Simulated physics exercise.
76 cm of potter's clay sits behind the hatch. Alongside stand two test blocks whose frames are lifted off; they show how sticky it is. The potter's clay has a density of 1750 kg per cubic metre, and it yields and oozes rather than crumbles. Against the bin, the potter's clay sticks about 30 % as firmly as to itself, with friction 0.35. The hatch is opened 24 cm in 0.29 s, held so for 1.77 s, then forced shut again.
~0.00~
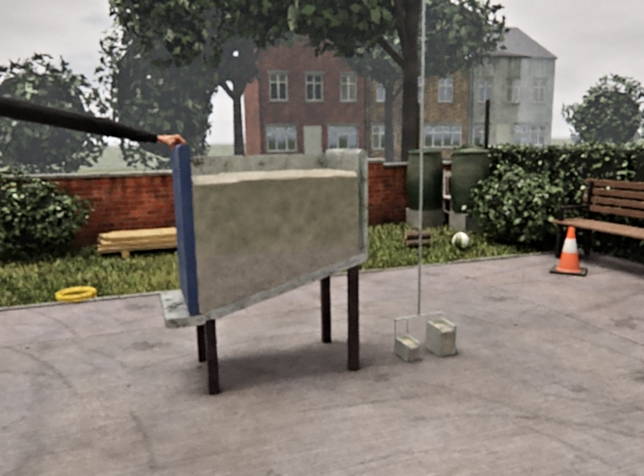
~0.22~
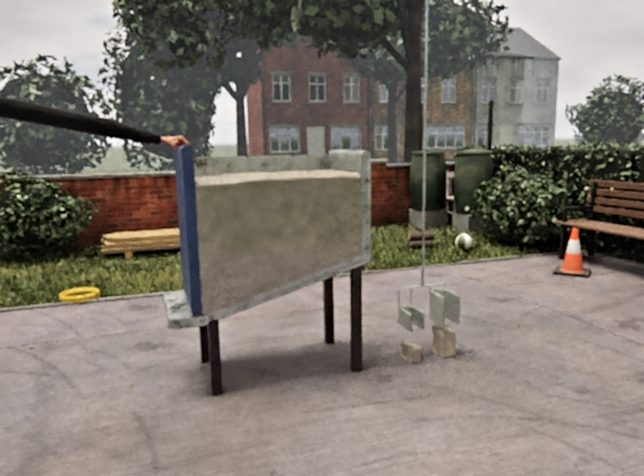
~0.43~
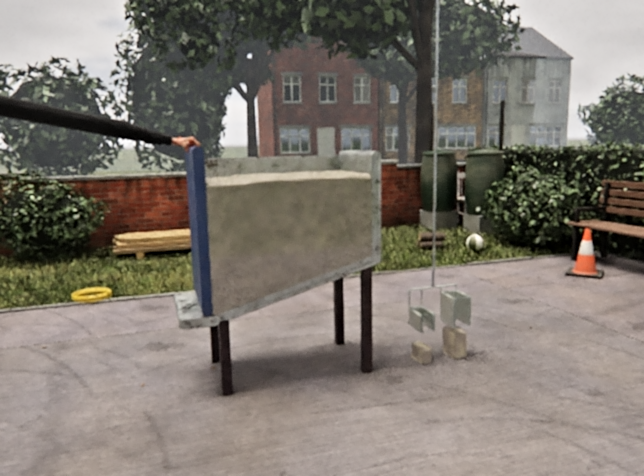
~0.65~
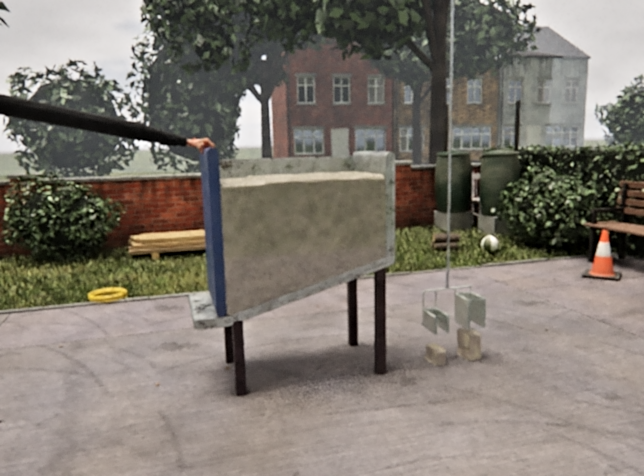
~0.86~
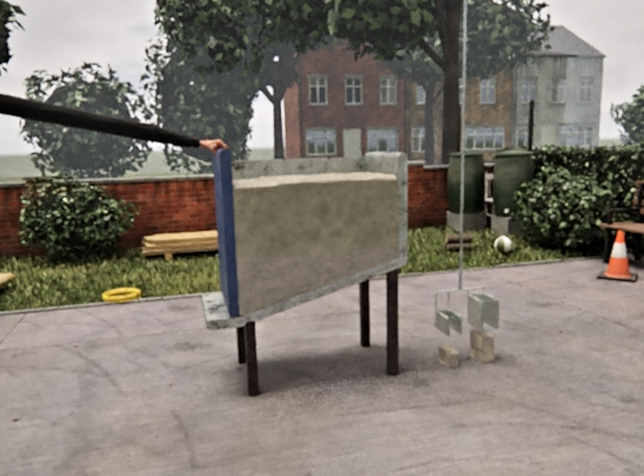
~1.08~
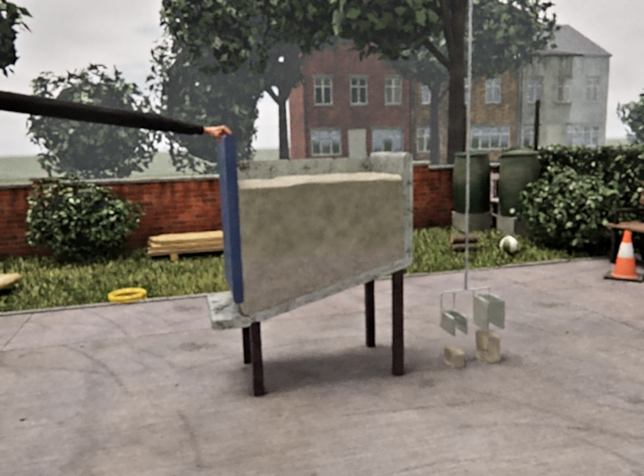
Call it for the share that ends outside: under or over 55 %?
Call: Under.
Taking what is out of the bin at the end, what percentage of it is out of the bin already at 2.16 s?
Roughly 40 per cent.
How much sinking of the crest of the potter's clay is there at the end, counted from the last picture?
16 cm.
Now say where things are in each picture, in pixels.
The first picture shows top of the hatch at (184, 150), not yet moved; top of the potter's clay at (344, 174); blocks stand 9.6 cm, 18 cm (left to right).
The second picture shows top of the hatch at (187, 151), not yet moved; top of the potter's clay at (347, 175); blocks stand 9.6 cm, 18 cm (left to right).
The third picture shows top of the hatch at (198, 152), not yet moved; top of the potter's clay at (358, 175); blocks stand 9.6 cm, 18 cm (left to right).
The fourth picture shows top of the hatch at (213, 153), not yet moved; top of the potter's clay at (371, 176); blocks stand 9.6 cm, 18 cm (left to right).
The fifth picture shows top of the hatch at (225, 154), not yet moved; top of the potter's clay at (384, 177); blocks stand 9.6 cm, 18 cm (left to right).
The sixth picture shows top of the hatch at (230, 140), moved 8.0 cm; top of the potter's clay at (389, 177); blocks stand 9.6 cm, 18 cm (left to right).
After 1.58 s, the hatch is 24 cm open and 5 % is out.
After 2.16 s, the hatch is 24 cm open and 18 % is out.
After 2.75 s, the hatch is 24 cm open and 30 % is out.
After 3.34 s, the hatch is 5.7 cm open and 39 % is out.
After 3.92 s, at the end, the hatch is shut and 39 % is out.
